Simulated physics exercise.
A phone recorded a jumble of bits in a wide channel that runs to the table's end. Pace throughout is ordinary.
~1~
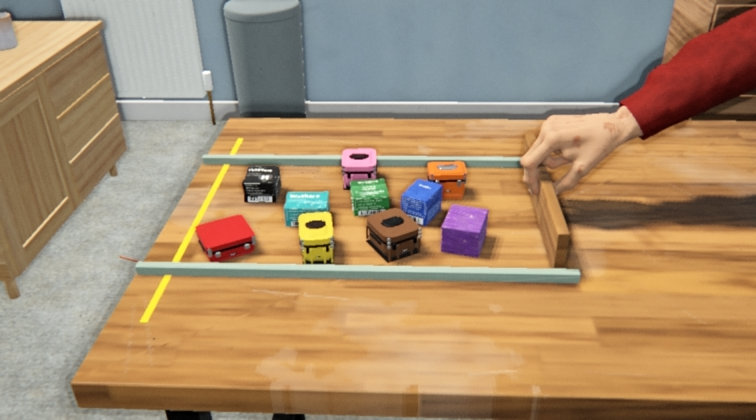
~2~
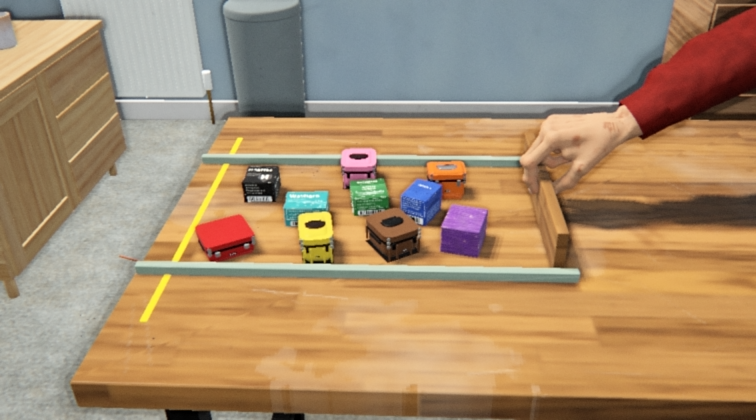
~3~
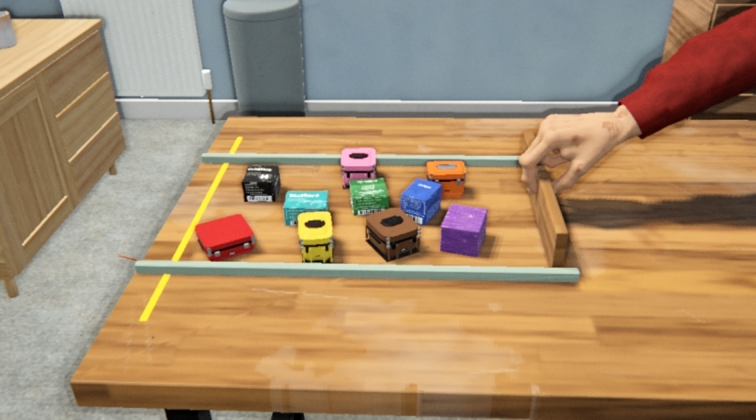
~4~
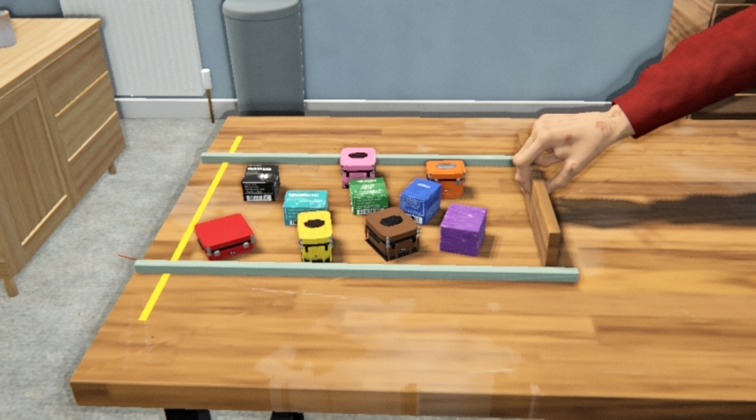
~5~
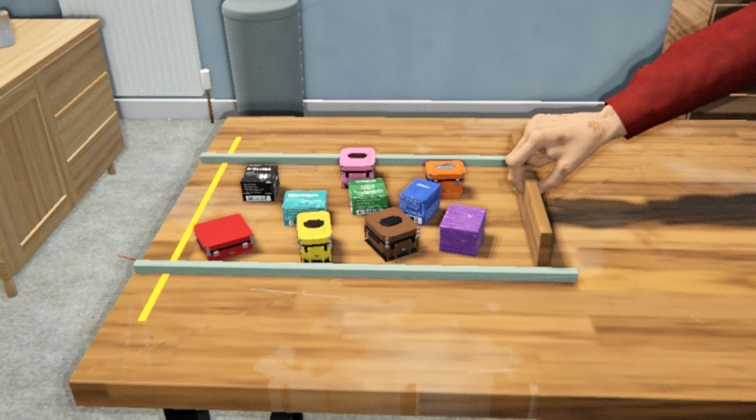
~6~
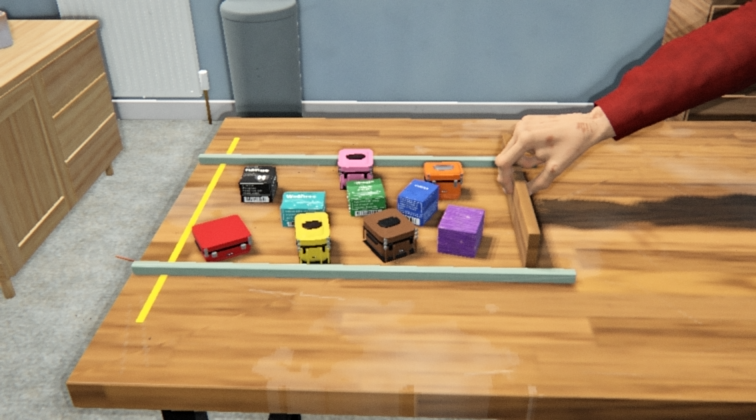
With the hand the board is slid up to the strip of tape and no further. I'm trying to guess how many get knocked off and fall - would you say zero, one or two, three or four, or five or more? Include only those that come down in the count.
I would say five or more.
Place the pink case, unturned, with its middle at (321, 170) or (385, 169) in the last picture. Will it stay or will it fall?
In the two tries the pink case is not knocked off and is not knocked off, in that order.
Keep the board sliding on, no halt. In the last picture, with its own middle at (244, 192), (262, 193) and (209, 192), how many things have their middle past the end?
That makes 3, 1, 6.
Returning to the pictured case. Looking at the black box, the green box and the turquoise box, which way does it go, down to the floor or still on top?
Black box: Down; green box: Down; turquoise box: Down.
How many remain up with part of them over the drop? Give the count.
The count is 3.
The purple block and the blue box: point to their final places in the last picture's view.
Near (162, 228) and (181, 202).
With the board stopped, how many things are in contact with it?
My count gives 4.
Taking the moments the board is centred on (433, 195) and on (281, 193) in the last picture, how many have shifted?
At the one place 4, at the other 10.
Early on, none off yet; red case at rest near (222, 240); black box at rest near (259, 184); turquoise box at rest near (304, 209).
A while later, none off yet; red case travelled about its own width near (188, 237); black box travelled a little near (248, 183); turquoise box travelled about its own width near (242, 214).
Further along, one off so far; red case in the air; black box travelled well along near (201, 176); turquoise box travelled well along near (157, 214).
Finally, the number that fall off is five or more; lost, brown case, green box, yellow case, turquoise box, black box and red case.
